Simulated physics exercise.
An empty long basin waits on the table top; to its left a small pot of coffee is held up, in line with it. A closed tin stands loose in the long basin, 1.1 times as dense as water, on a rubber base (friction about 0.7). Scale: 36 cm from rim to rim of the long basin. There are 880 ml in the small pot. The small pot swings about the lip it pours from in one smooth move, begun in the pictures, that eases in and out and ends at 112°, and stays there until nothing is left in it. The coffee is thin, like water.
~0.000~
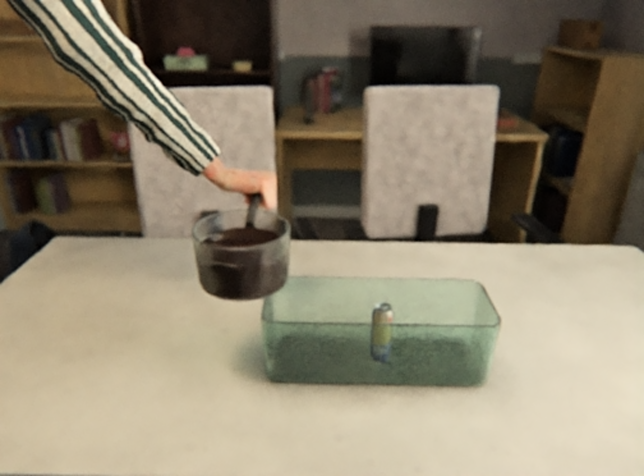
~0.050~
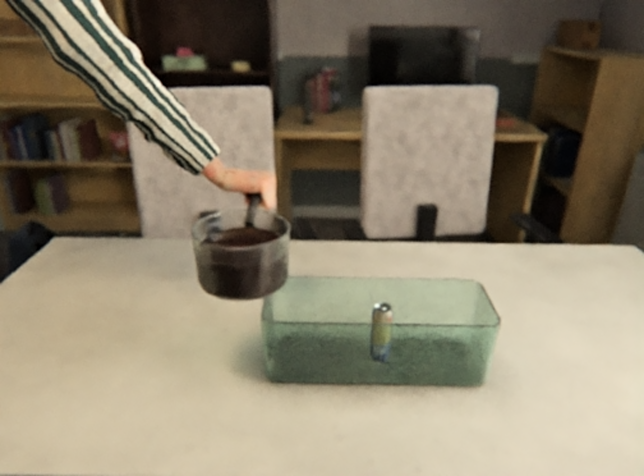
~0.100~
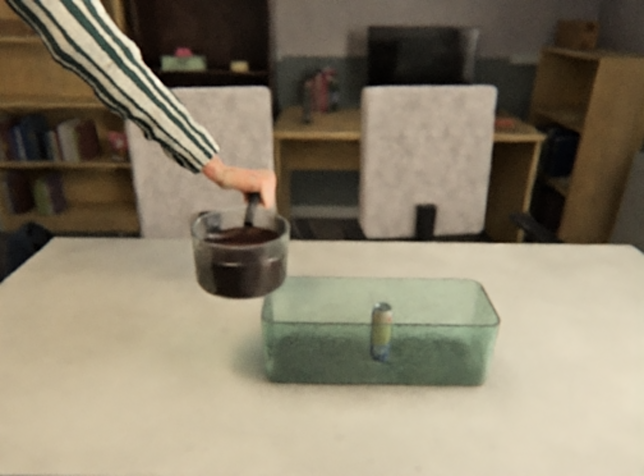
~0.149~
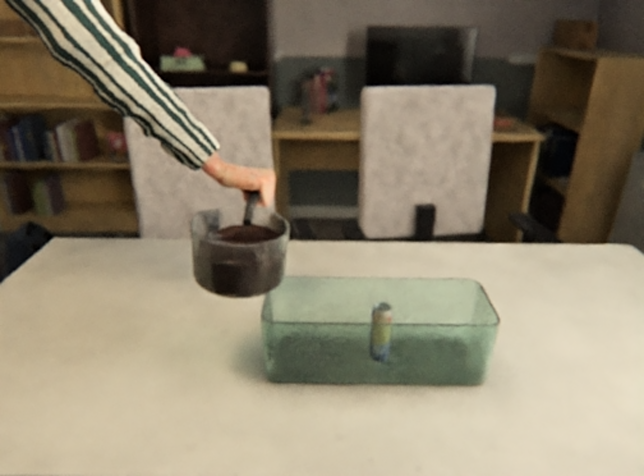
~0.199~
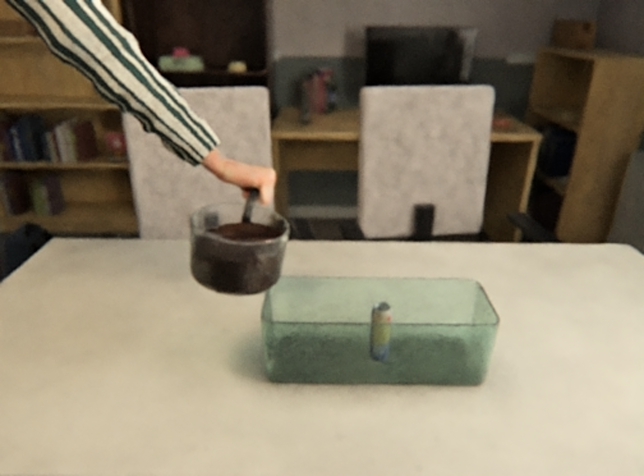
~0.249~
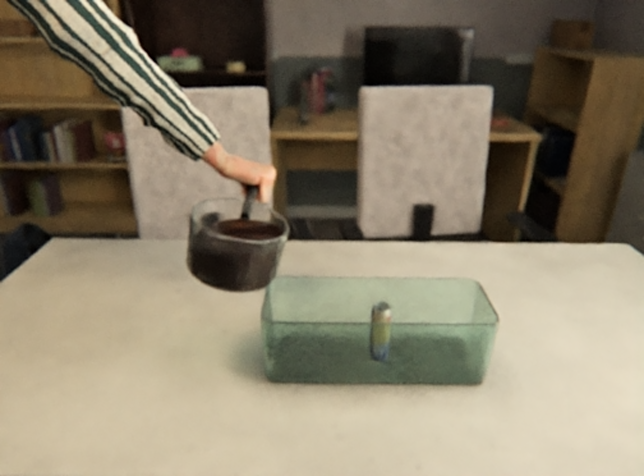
A small clear pot of dark coffee, held from above by a hand in a green-and-white striped sleeve, tilts slowly and slightly to the right, its left side rising. Below and to its right, a greenish transparent long basin sits on a pale table, a small upright tin inside it. The level, unmoving view faces an office-like room with two light grey chairs, wooden shelves and a dark screen.
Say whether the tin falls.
The tin falls.
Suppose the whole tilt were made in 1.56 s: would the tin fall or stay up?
Then it remains upright.
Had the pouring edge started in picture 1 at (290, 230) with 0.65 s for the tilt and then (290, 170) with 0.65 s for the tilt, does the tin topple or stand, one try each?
First it goes over; then it stays up.
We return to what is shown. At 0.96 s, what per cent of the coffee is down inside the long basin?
About 66 per cent.
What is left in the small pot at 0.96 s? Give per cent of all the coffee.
About 12 per cent.
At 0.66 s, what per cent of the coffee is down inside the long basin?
Some 2 per cent.
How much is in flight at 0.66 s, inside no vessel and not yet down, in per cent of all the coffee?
Some 26 per cent.
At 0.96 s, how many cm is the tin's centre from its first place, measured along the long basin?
Some 1 cm.
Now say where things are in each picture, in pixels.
In the first frame, it leans 0°; its right rim is at (289, 230); the coffee meets the walls at (199, 243) and (288, 244); the long basin's rim runs from (266, 299) to (491, 302); the tin's top is at (383, 310).
In the second frame, it leans 1°; its right rim is at (289, 230); the coffee meets the walls at (198, 243) and (288, 244).
In the third frame, it leans 2°; its right rim is at (289, 230); the coffee meets the walls at (197, 243) and (287, 242).
In the fourth frame, it leans 5°; its right rim is at (288, 230); the coffee meets the walls at (196, 242) and (286, 240).
In the fifth frame, it leans 9°; its right rim is at (288, 230); the coffee meets the walls at (194, 239) and (285, 239).
In the sixth frame, it leans 13°; its right rim is at (288, 230); the coffee meets the walls at (193, 235) and (284, 236).
By 0.66 s the tilt is 72° and 72 per cent is still to pour; the tin stands where it began.
By 0.96 s the tilt is 107° and 12 per cent is still to pour; the tin leans 10°.
By 1.27 s the tilt is 112° and 0 per cent is still to pour; the tin lies on its side.
By 1.61 s the tilt is 112° and 0 per cent is still to pour; the tin lies on its side.
At rest the tin lies on its side.
